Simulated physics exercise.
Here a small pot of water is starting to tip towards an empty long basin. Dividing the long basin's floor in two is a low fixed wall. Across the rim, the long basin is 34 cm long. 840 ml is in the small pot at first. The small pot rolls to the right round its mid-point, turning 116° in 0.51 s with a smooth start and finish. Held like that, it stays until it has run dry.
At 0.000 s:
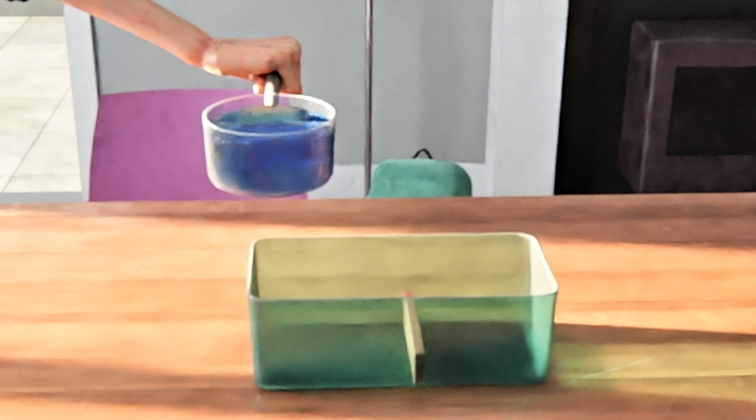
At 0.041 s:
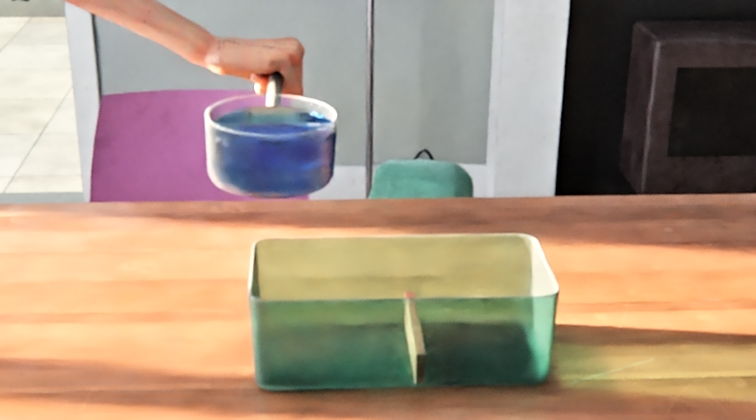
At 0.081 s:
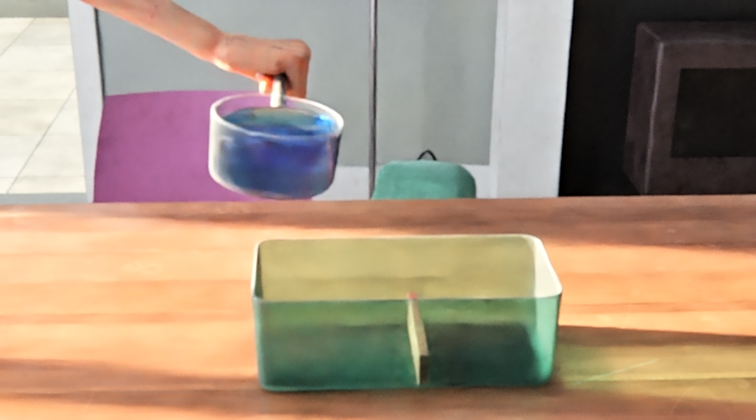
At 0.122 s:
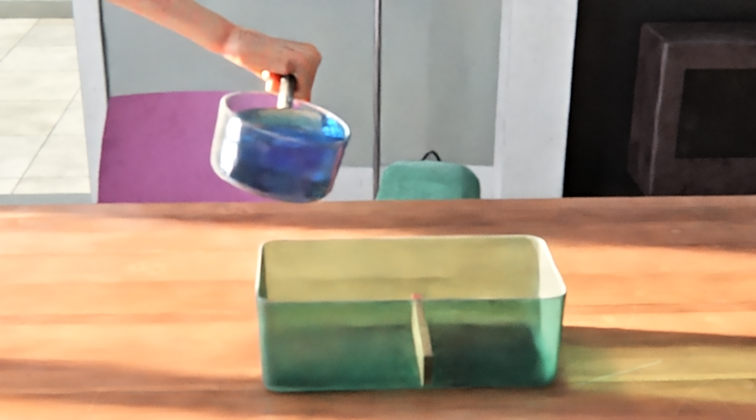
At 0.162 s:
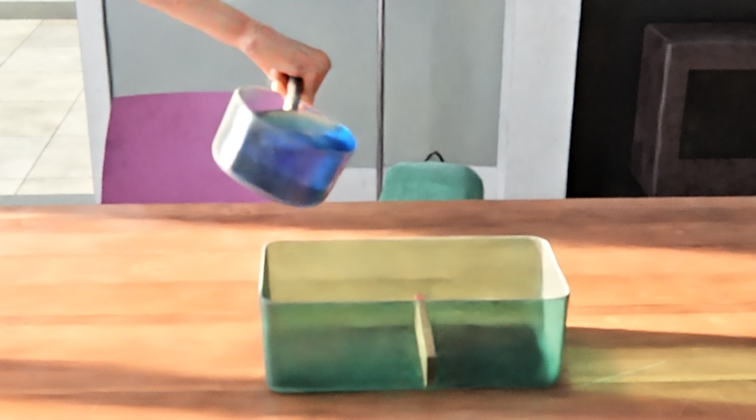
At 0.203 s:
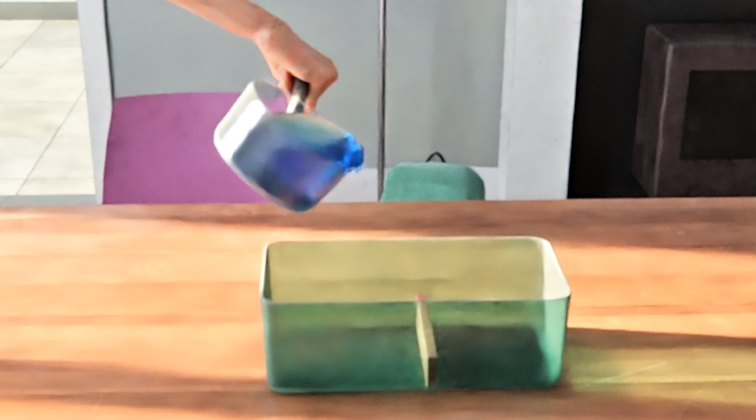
A small clear pot of blue water, gripped by a hand above a wooden table, starts out level and then rolls to the right, slowly at first and then faster. The water slides toward its right side and begins to bulge over the rim, above an empty green basin with a divider.
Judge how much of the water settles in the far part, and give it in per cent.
Some 18 per cent settles in the far part.
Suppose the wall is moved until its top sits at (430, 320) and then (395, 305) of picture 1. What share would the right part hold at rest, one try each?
Result: 20 per cent, then 20 per cent.
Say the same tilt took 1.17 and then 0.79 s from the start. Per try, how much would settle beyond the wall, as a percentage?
In turn about 30 and 20 per cent.
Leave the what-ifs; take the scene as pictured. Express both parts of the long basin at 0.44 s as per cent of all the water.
I'd say about 42 left and about 2 right.
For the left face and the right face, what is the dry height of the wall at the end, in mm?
Measured: Left around 16 mm, right around 32 mm.
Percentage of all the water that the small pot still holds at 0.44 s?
I'd estimate some 14 % remains.
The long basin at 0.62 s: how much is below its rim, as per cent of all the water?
The fraction sits near 86 in a hundred.
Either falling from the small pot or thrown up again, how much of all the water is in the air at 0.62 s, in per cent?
14 per cent or so.
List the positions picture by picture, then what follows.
In the first picture, tilt 0°; pouring edge (334, 115); surface from (208, 123) to (332, 122); the long basin's rim runs from (251, 269) to (546, 264); the wall's top is at (414, 322).
In the second picture, tilt 2°; pouring edge (337, 118); surface from (210, 123) to (334, 123).
In the third picture, tilt 7°; pouring edge (342, 124); surface from (216, 122) to (339, 126).
In the fourth picture, tilt 16°; pouring edge (349, 134); surface from (221, 122) to (346, 129).
In the fifth picture, tilt 27°; pouring edge (353, 148); surface from (225, 125) to (348, 138); 2 per cent is over the edge.
In the sixth picture, tilt 40°; pouring edge (352, 163); surface from (220, 125) to (337, 146); 8 per cent is over the edge.
After 0.44 s the tilt is 111° and 14 per cent is still to pour, 41 is left of the wall and 2 right of it.
After 0.62 s the tilt is 116° and 1 per cent is still to pour, 78 is left of the wall and 8 right of it.
After 0.81 s the tilt is 116° and 0 per cent is still to pour, 76 is left of the wall and 16 right of it.
After 1.01 s the tilt is 116° and 0 per cent is still to pour, 75 is left of the wall and 18 right of it.
In the end 75 per cent lies left of the wall, 18 right of it and 7 outside.
